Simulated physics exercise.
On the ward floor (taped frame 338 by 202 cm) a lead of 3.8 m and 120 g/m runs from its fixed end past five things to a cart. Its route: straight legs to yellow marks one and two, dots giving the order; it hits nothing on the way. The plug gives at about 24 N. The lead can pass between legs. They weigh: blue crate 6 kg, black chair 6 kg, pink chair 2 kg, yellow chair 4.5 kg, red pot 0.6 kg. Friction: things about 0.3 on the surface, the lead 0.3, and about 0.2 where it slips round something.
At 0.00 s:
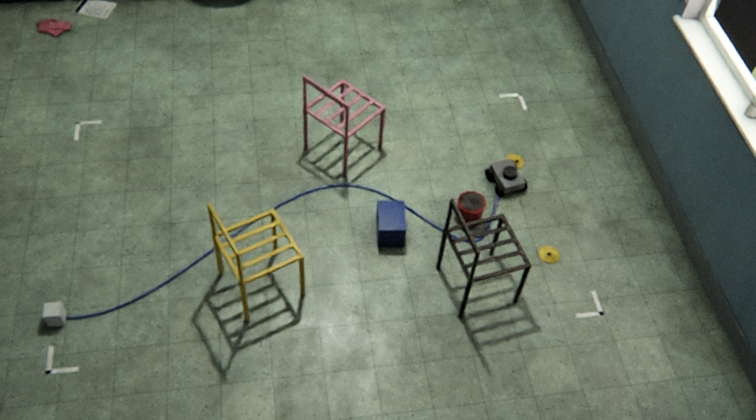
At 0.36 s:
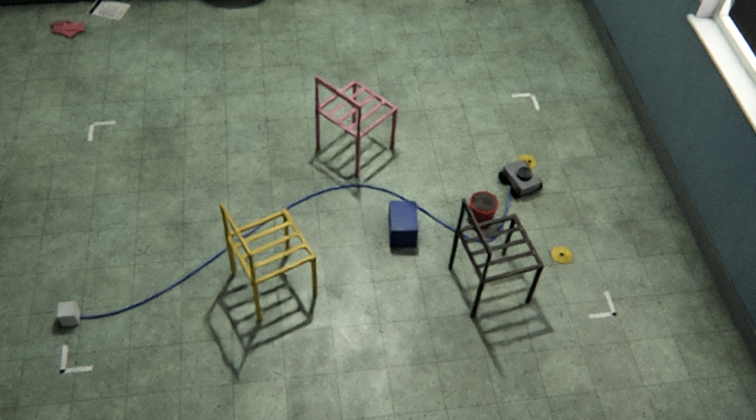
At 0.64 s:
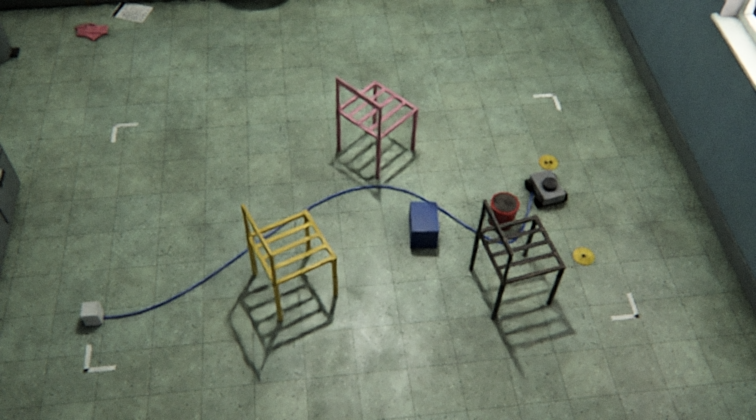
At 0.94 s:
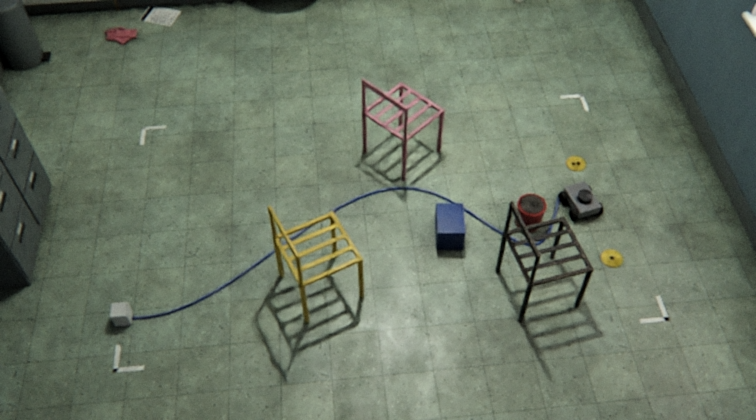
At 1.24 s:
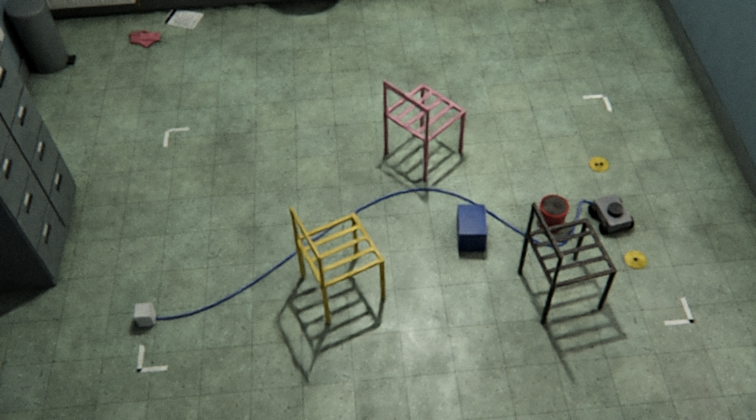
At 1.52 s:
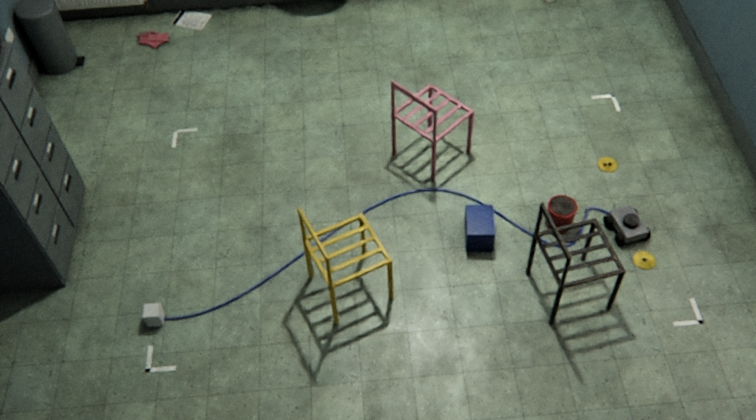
On a tiled ward floor with pink, yellow and black chairs, a blue crate and a red pot, a small dark wheeled device trailing a blue lead moves a short way down and right past yellow markers as the view shifts left.
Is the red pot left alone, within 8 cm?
The red pot keeps its place.
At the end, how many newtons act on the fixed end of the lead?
Roughly 0 N.
By 2.4 s, cart at (646, 257), lead slack at the fixed end; nothing else has moved.
By 3.3 s, cart at (630, 221), lead slack at the fixed end; nothing else has moved.
By 4.1 s, cart at (616, 187), lead slack at the fixed end; nothing else has moved.
By 5.0 s, cart at (608, 164), lead slack at the fixed end; nothing else has moved.
By 5.4 s, cart at (608, 164), lead slack at the fixed end; red pot 0 cm off its start at (563, 206).
